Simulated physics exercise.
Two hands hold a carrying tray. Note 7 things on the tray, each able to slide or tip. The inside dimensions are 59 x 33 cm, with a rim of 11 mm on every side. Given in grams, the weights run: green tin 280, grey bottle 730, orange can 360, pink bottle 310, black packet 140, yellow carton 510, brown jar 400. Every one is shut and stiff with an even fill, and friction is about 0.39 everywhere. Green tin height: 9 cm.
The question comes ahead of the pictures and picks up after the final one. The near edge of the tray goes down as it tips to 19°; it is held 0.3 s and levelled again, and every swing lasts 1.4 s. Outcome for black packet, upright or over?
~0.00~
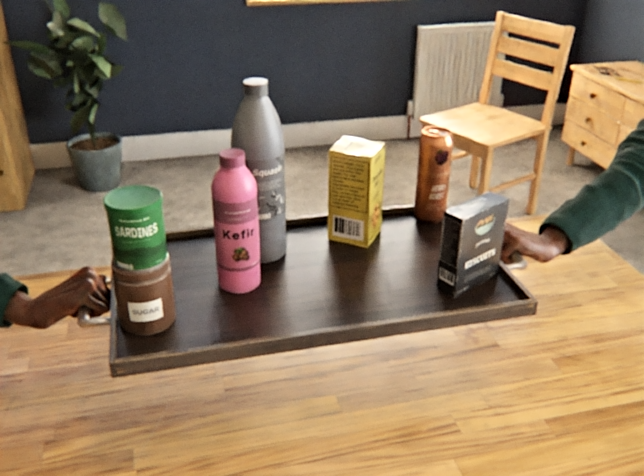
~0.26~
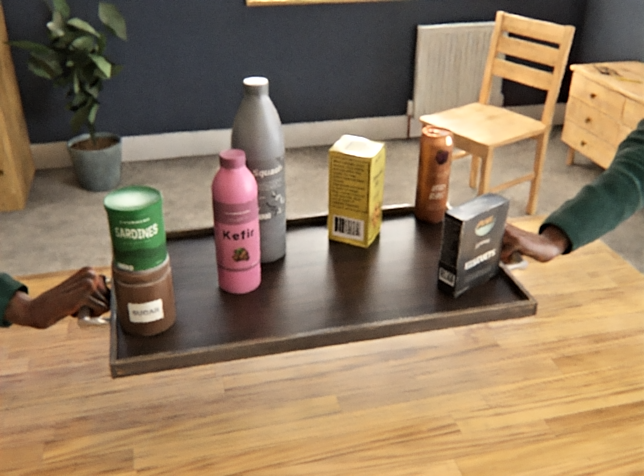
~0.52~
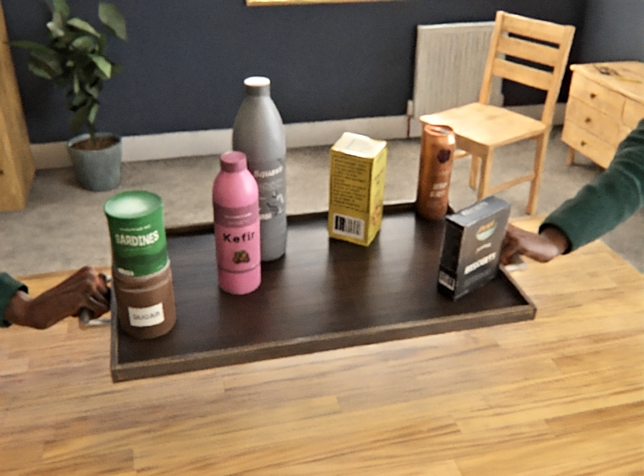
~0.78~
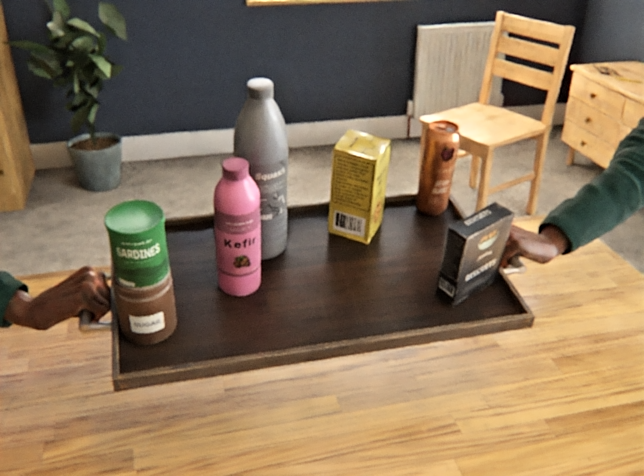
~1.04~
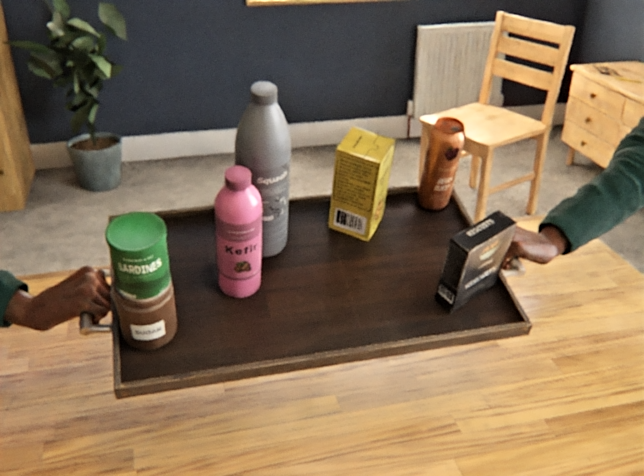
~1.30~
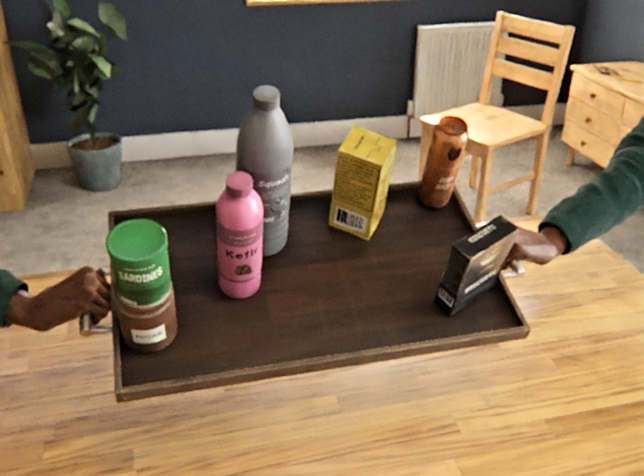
Over.
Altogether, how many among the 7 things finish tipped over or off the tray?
The tally is 4.
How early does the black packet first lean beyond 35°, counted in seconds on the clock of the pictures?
That comes at close to 1.7 seconds.
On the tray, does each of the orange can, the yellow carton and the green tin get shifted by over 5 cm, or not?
Well, the orange can winds up somewhere else; the yellow carton remains where it was; and the green tin remains where it was.
By 1.90 s, tray tilted 19°, near edge down; black packet now off the tray; grey bottle on its side; pink bottle rocked 71° off its seat.
By 2.10 s, tray tilted 17°, near edge down; grey bottle and pink bottle now off the tray; orange can on its side.
By 2.70 s, tray tilted 5°, near edge down; orange can on its side.
When it is over (3.6 s), off the tray and tipped over, grey bottle, pink bottle and black packet; lying over on the tray, orange can; the other 3 within 5 cm of the start. In the last view, black packet near (520, 453).
